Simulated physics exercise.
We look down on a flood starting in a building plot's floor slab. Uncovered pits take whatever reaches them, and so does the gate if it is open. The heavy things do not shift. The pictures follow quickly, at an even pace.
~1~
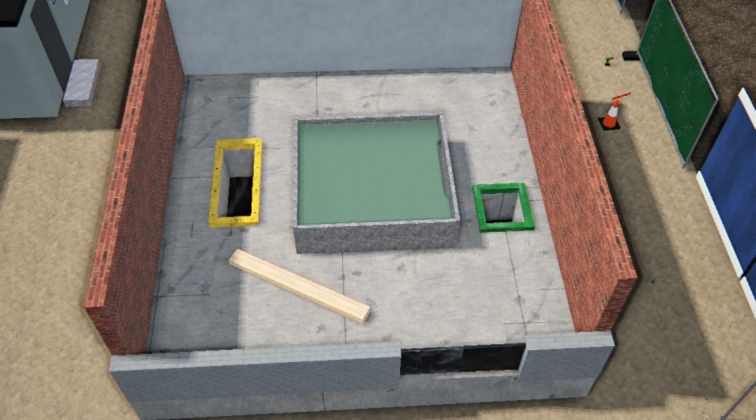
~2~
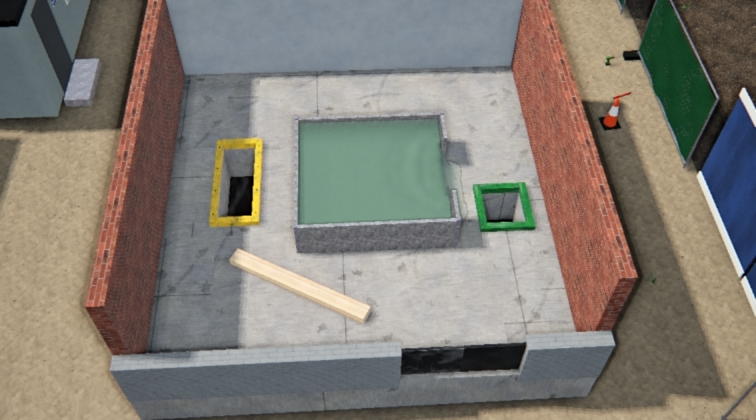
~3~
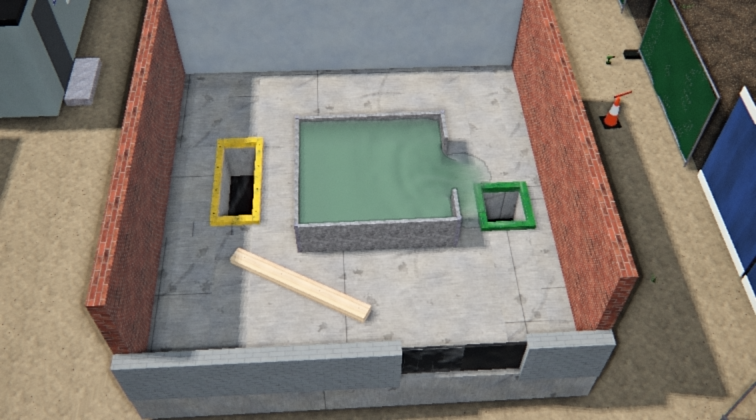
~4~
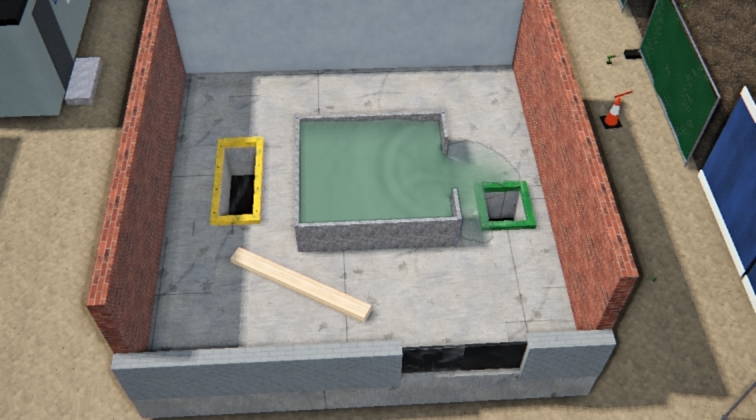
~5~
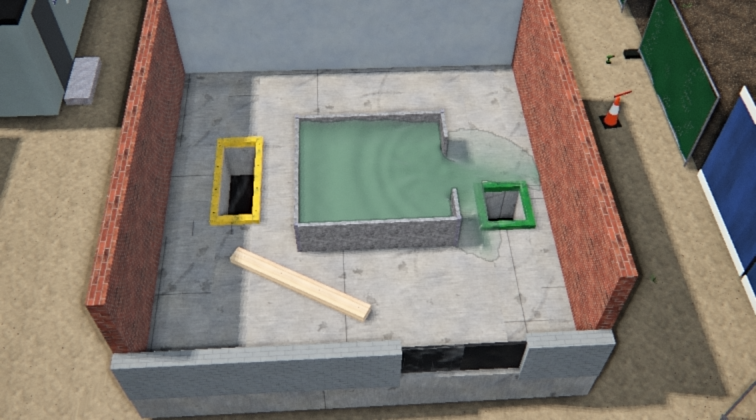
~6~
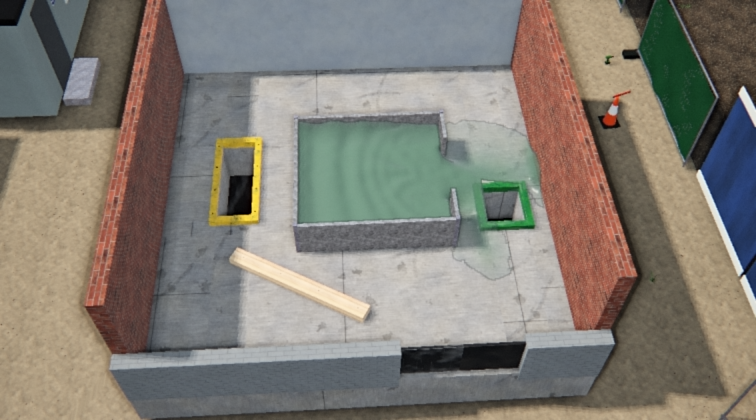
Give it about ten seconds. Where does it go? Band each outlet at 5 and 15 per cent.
The gate takes less than 5 %; the green pit takes more than 15 %; the yellow pit takes less than 5 %.
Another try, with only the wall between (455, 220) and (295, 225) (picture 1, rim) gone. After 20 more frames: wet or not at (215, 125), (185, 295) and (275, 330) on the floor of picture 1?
One after the other: No water, flooded, flooded.
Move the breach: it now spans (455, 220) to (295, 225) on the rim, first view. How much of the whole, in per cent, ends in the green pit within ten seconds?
In per cent: Green 10.
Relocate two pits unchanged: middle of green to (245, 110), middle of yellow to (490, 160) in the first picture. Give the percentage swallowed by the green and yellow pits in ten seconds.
In per cent: Green 0, yellow 35.
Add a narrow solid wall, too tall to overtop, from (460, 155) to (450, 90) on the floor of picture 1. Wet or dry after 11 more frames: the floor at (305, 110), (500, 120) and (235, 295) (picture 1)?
One after the other: Dry, wet, no water.
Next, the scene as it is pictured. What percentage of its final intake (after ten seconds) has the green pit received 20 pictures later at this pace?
About 70 per cent.
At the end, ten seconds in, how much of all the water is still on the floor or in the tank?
Near 74 in a hundred.
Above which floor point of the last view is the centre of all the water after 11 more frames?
Close to (407, 185).
A moment on, water covers 15 % of the floor; the gate 0 %, the green pit 7 %, the yellow pit 0 %.
Next, water covers 25 % of the floor; the gate 0 %, the green pit 12 %, the yellow pit 0 %.
Then, water covers 40 % of the floor; the gate 0 %, the green pit 18 %, the yellow pit 0 %.
Later, water covers 75 % of the floor; the gate 0 %, the green pit 23 %, the yellow pit 0 %.
In the end, water covers 100 % of the floor; the gate 0 %, the green pit 26 %, the yellow pit 0 %.
